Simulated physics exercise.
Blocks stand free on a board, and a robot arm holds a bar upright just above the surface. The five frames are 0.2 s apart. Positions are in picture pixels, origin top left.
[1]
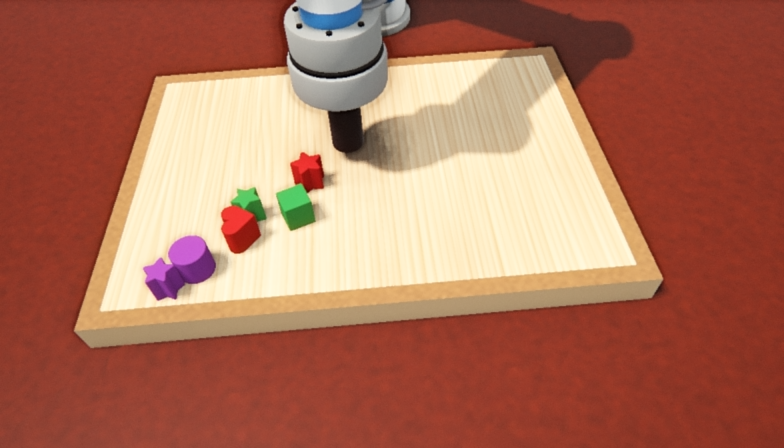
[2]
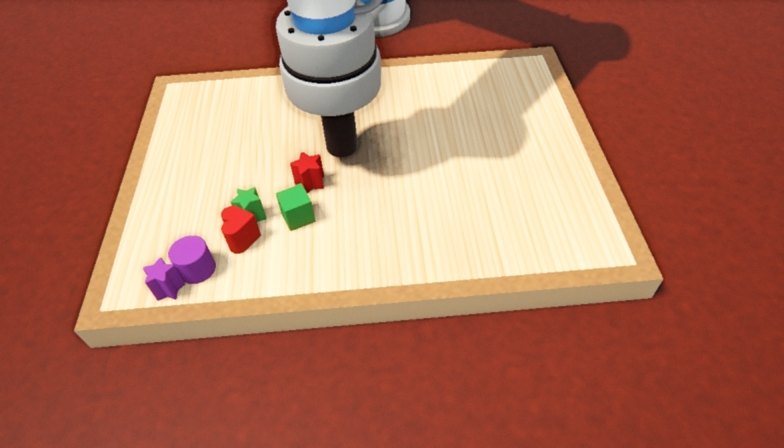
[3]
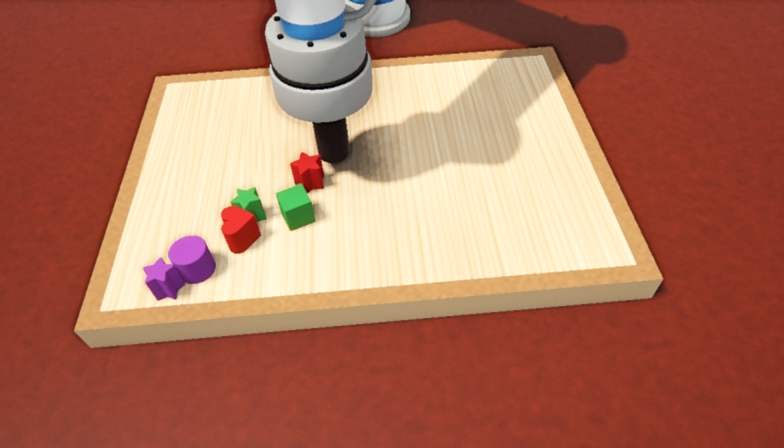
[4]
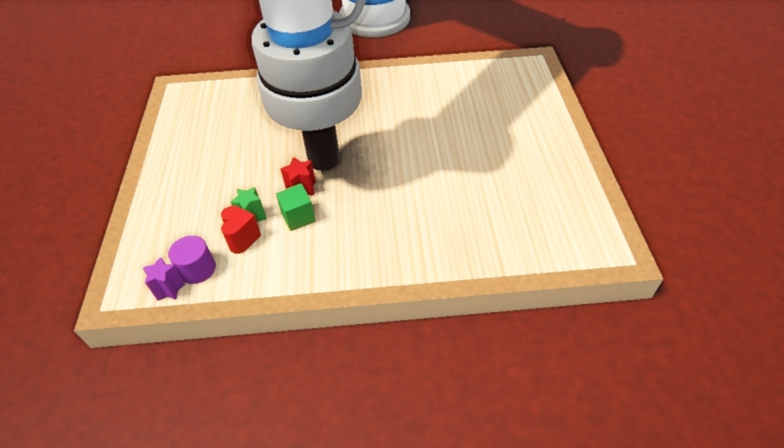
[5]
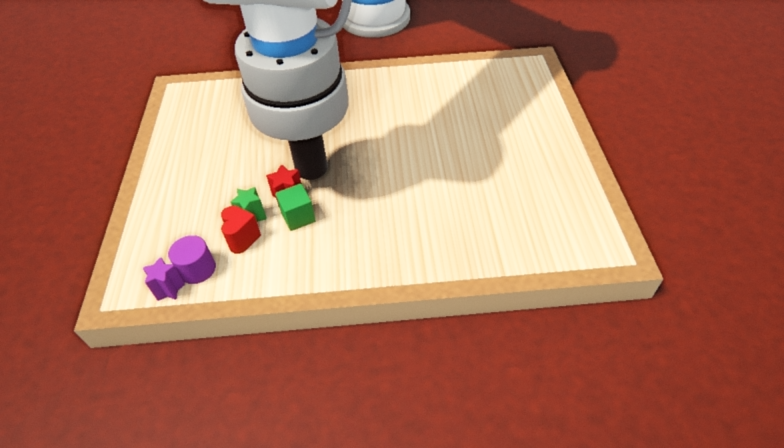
On a wooden board, a robot arm's bar nudges the red star down and left.
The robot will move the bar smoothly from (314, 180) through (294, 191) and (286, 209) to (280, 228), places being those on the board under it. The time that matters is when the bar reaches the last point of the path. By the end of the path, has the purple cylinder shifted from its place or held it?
That block is not shifted.
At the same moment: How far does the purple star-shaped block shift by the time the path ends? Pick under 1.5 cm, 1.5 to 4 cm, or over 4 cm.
It falls in the under 1.5 cm band.
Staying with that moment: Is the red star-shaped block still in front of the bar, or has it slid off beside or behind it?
That block drops off.
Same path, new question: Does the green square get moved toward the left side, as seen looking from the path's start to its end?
Going by the path, yes.
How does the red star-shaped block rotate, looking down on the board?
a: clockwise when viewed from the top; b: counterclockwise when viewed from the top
Letter a.
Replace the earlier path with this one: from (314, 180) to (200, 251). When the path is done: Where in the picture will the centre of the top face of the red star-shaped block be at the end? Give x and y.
Its top centre is at about (194, 201).
The first path, step by step. Halfway along, bar at (287, 189); green star-shaped block at (231, 200), turned 30° anticlockwise; red star-shaped block at (254, 188), turned 40° clockwise; green square at (293, 200).
At the end, bar at (277, 218); purple star-shaped block still; purple cylinder still; green star-shaped block at (223, 202), turned 40° anticlockwise; red star-shaped block at (249, 193), turned 90° clockwise; green square at (295, 226), turned 30° anticlockwise.
